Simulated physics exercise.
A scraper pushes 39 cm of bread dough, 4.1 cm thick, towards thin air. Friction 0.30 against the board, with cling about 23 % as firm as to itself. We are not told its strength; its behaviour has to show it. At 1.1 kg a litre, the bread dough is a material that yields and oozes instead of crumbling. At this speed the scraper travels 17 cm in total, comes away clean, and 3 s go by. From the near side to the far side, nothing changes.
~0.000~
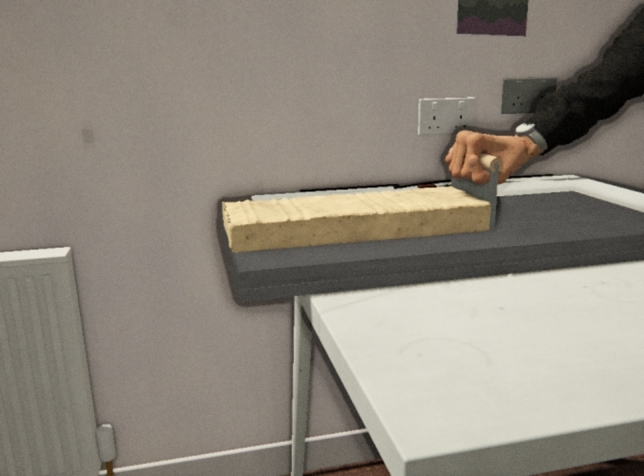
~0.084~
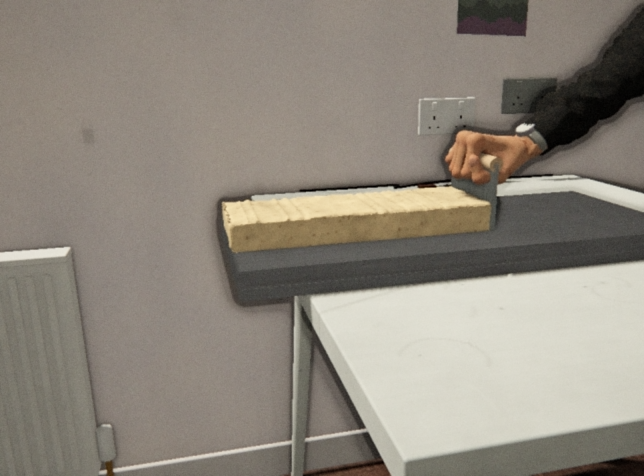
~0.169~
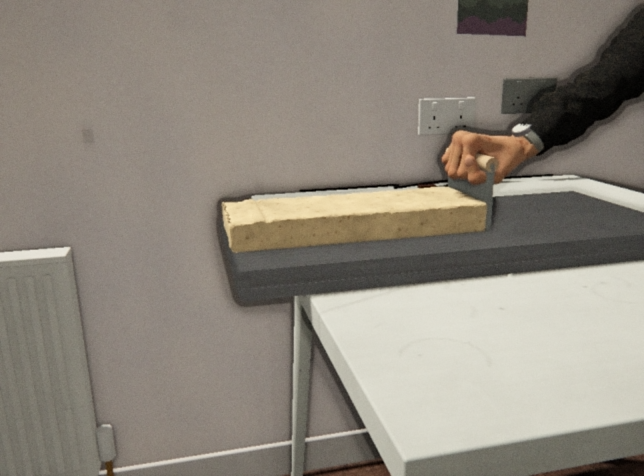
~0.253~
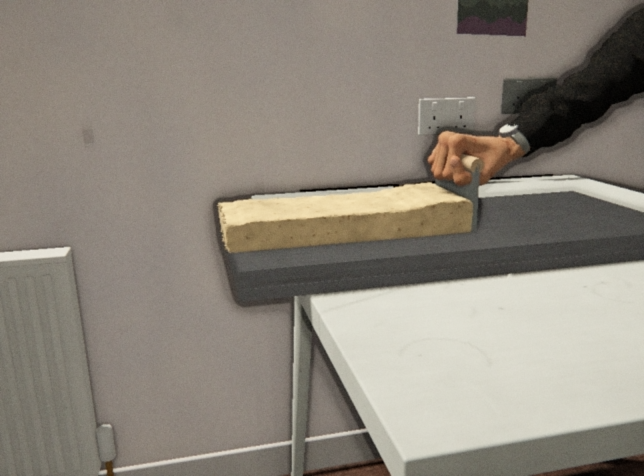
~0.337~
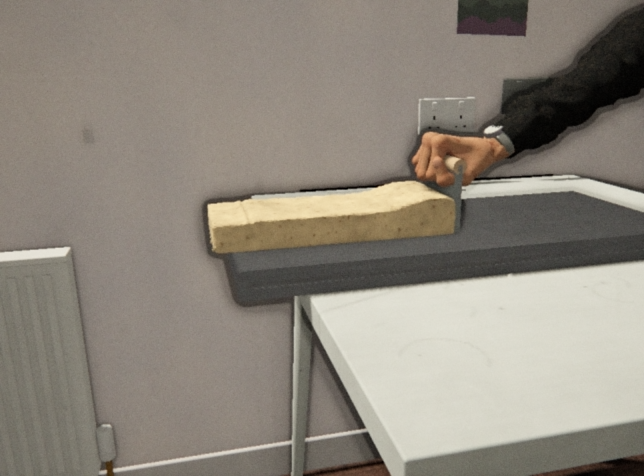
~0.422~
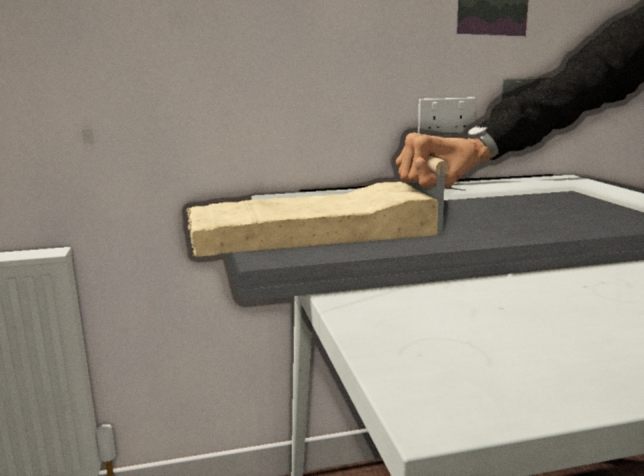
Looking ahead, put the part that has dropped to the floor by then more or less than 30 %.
What lies on the floor by then comes to a bigger share than 30 per cent.
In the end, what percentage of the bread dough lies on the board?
Board share: Approx. 65 %.
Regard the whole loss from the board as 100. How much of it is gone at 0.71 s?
I'd put it near 100 per cent.
After 0.71 s, 64 % lies on the board and 0 % has fallen.
After 1.06 s, 63 % lies on the board and 0 % has fallen.
After 1.40 s, 63 % lies on the board and 36 % has fallen.
After 1.74 s, 63 % lies on the board and 36 % has fallen.
After 3.74 s, 63 % lies on the board and 36 % has fallen.
